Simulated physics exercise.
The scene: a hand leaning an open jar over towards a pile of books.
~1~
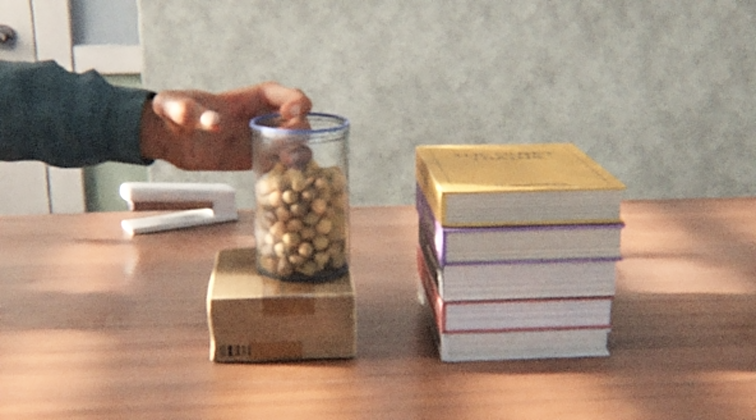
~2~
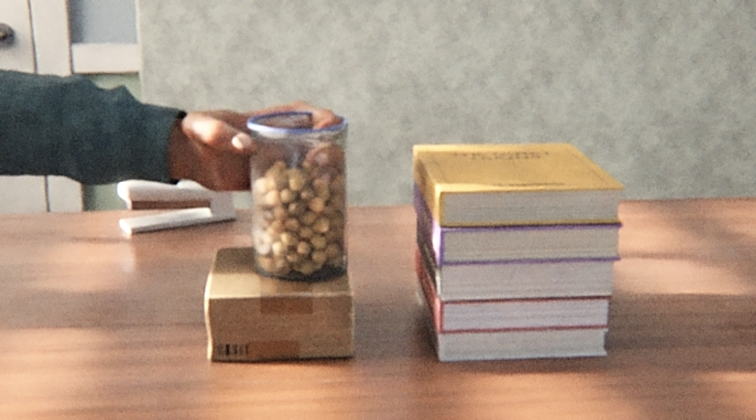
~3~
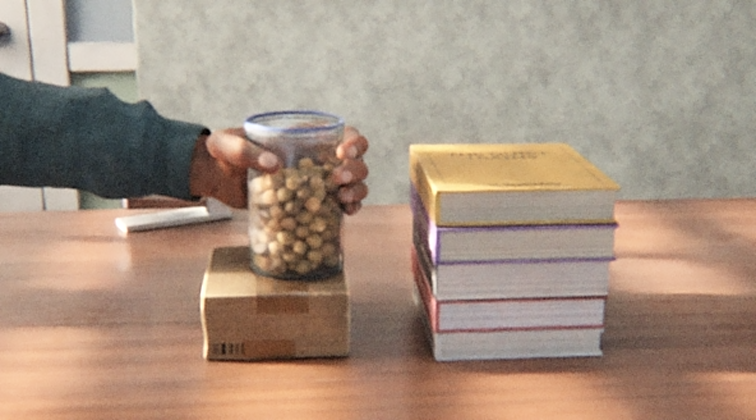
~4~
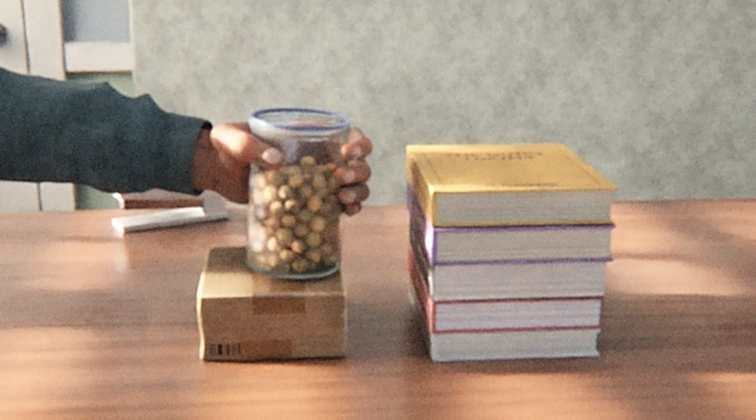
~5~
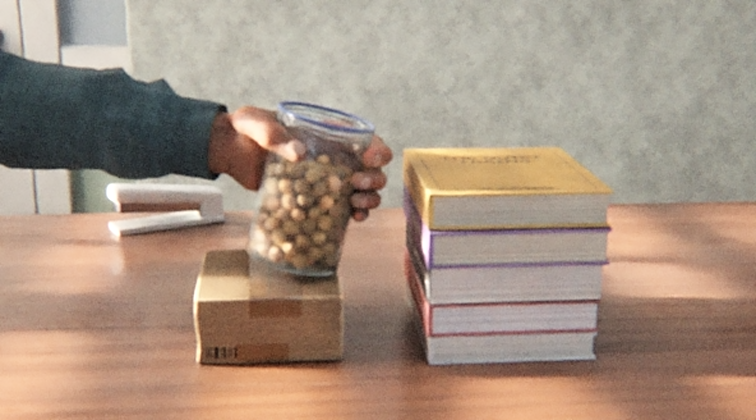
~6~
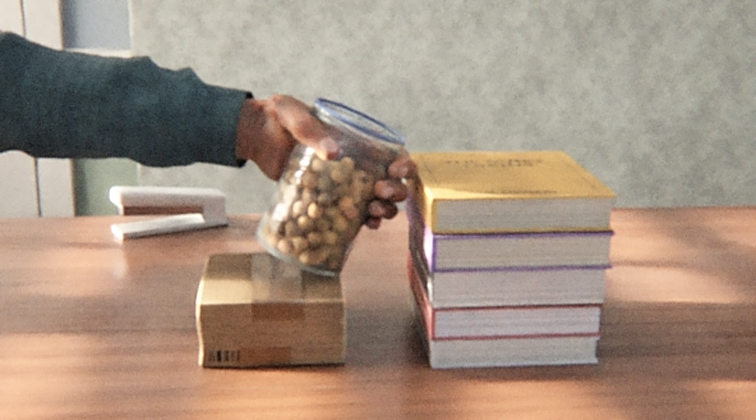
At first, a hand in a dark green sleeve reaches over an open jar of round beads standing on a cardboard box, beside a pile of books. The hand slides down and wraps around the jar, which stays upright, then leans it to the right, towards the books.
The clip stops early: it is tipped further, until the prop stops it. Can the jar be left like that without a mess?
The load does not come out.
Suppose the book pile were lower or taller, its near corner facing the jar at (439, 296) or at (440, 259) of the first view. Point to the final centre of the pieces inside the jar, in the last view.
One: (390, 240). Two: (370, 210).
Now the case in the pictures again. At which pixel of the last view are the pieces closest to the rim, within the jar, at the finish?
Close to (371, 170).
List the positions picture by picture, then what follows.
Jar (302, 195), two thirds full of round wooden beads; book pile (512, 182), reaching most of the way up the jar, in the first frame.
Jar (300, 194), upright; rim (346, 121); top of the contents (309, 183), in the second frame.
Jar (296, 194), upright; rim (342, 121); book pile (507, 181), in the third frame.
Jar (297, 191), leaning 3°; rim (348, 121); top of the contents (291, 178), in the fourth frame.
Jar (309, 188), leaning 14°; rim (373, 128); book pile (500, 185), in the fifth frame.
Jar (329, 187), leaning 25°; rim (403, 140); book pile (503, 189), reaching most of the way up the jar, in the sixth frame.
Then, 0.16 s later than the last frame, the jar leans 33°; everything is still inside.
Then, 0.33 s later than the last frame, the jar rests on the book pile at 36°; everything is still inside.
When it is over, the jar rests on the book pile at 36°; everything is still inside.
